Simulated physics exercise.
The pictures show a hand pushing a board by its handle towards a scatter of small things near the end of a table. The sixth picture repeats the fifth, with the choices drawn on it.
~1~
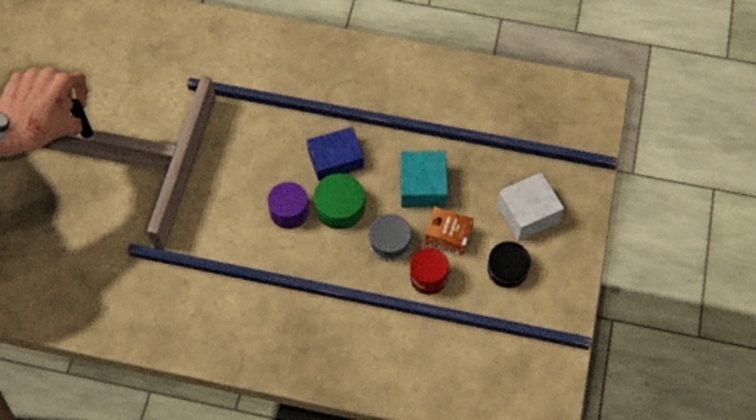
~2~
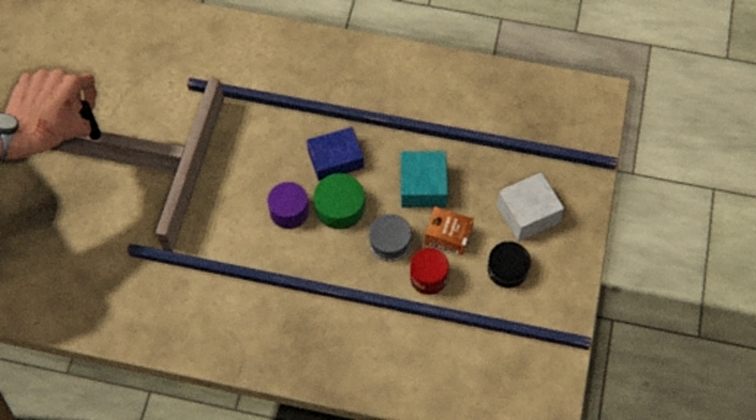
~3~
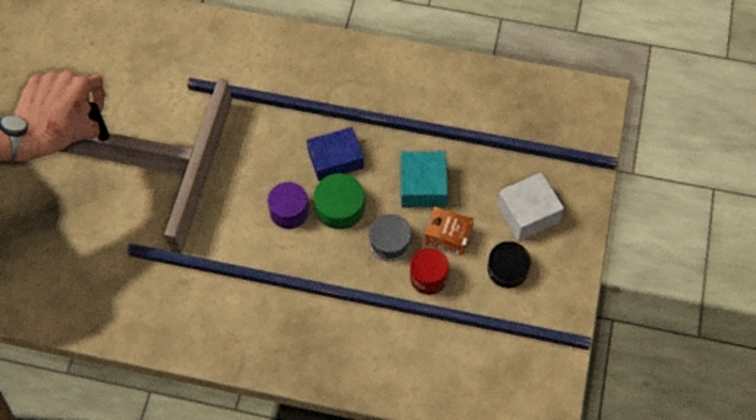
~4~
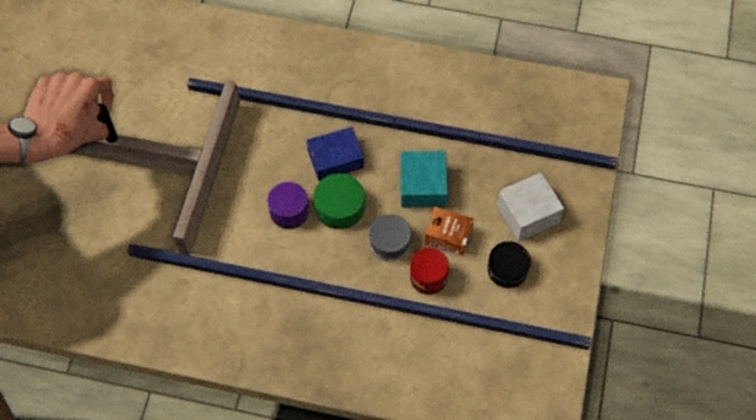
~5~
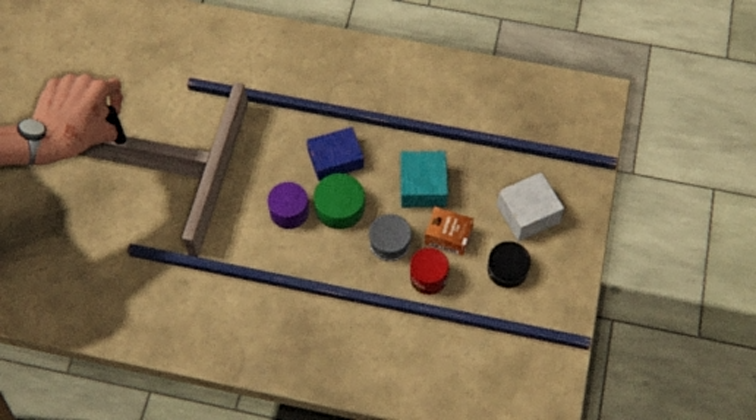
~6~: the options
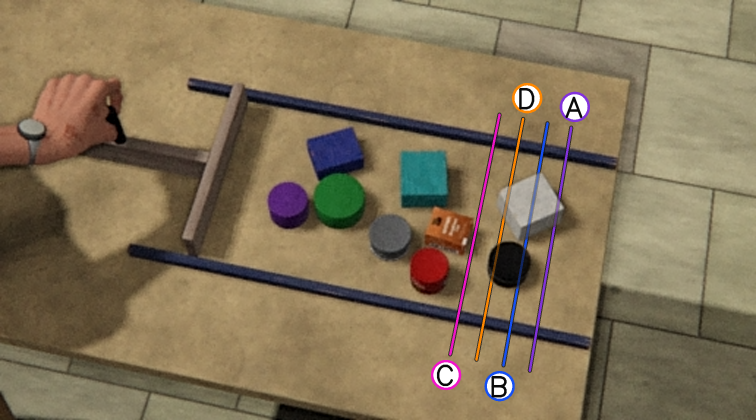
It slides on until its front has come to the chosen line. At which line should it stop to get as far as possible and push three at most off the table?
B.
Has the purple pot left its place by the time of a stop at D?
Yes.
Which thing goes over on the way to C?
It is the white block.
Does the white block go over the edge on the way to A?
Yes.
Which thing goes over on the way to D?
The white block.
On the marked copy, A at (552, 243); B at (527, 238); C at (476, 228); D at (501, 233).
Taking B. A third of the way, board (324, 179); blue block (370, 163); grey tin (393, 241).
Two thirds of the way, board (436, 201); white block (574, 218); black tub (535, 272).
When it is over, board (526, 218); white block over the edge; black tub over the edge; two fallen.
As for the rest, A drops five; C is within the limit but short; D is within the limit but short.
